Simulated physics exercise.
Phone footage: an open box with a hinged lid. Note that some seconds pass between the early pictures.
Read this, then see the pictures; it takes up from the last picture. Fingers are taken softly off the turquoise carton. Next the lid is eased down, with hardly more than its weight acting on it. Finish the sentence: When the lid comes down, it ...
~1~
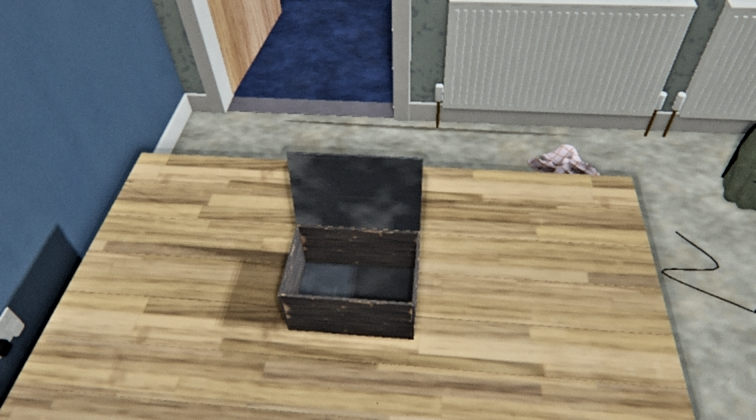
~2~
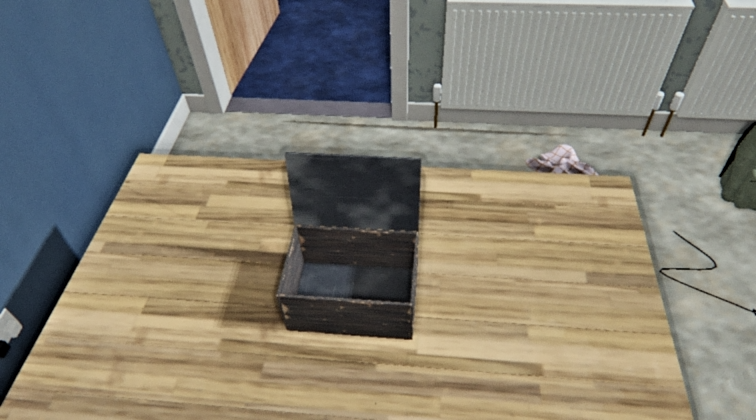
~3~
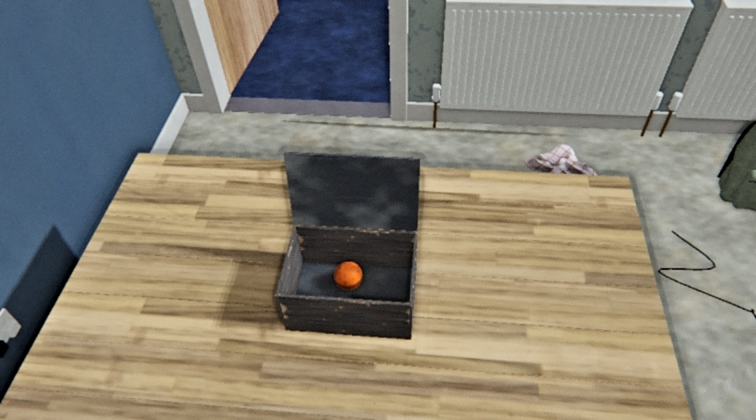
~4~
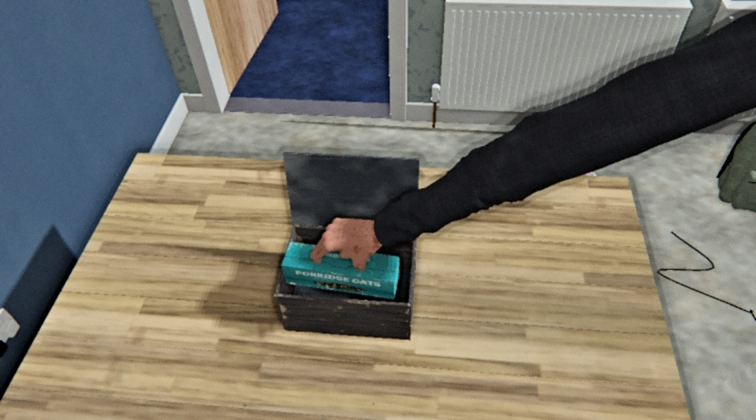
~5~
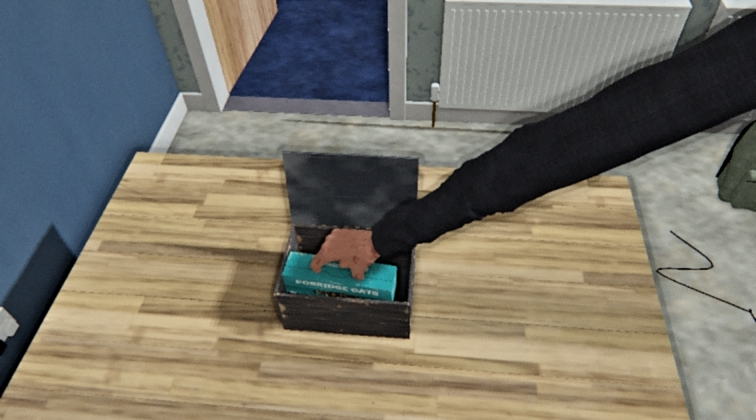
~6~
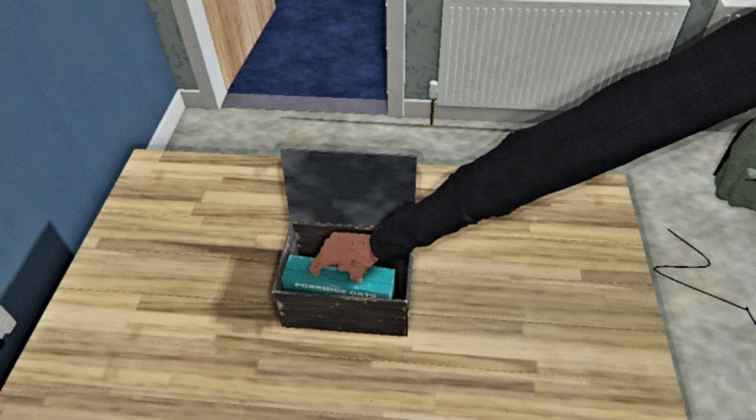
When the lid comes down, it meets the rim.
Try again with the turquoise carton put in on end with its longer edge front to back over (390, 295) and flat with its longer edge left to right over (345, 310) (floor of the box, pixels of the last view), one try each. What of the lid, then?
First try: The lid stays propped open; second try: The lid comes down fully.
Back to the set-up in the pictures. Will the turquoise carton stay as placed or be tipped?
Simply put, it remains unturned.
Then, 0.70 s past the last view, turquoise carton displaced a little near (342, 300).
Then, 1.50 s past the last view, lid 65° above the rim; turquoise carton displaced a little near (342, 300).
Then, 1.90 s past the last view, lid 23° above the rim; turquoise carton displaced a little near (342, 300).
Then, 2.20 s past the last view, lid shut; turquoise carton displaced a little near (342, 300).
Finally, lid shut; moved from the start, turquoise carton; orange ball still in place. Final places as the last picture's camera would see them, turquoise carton near (342, 300).
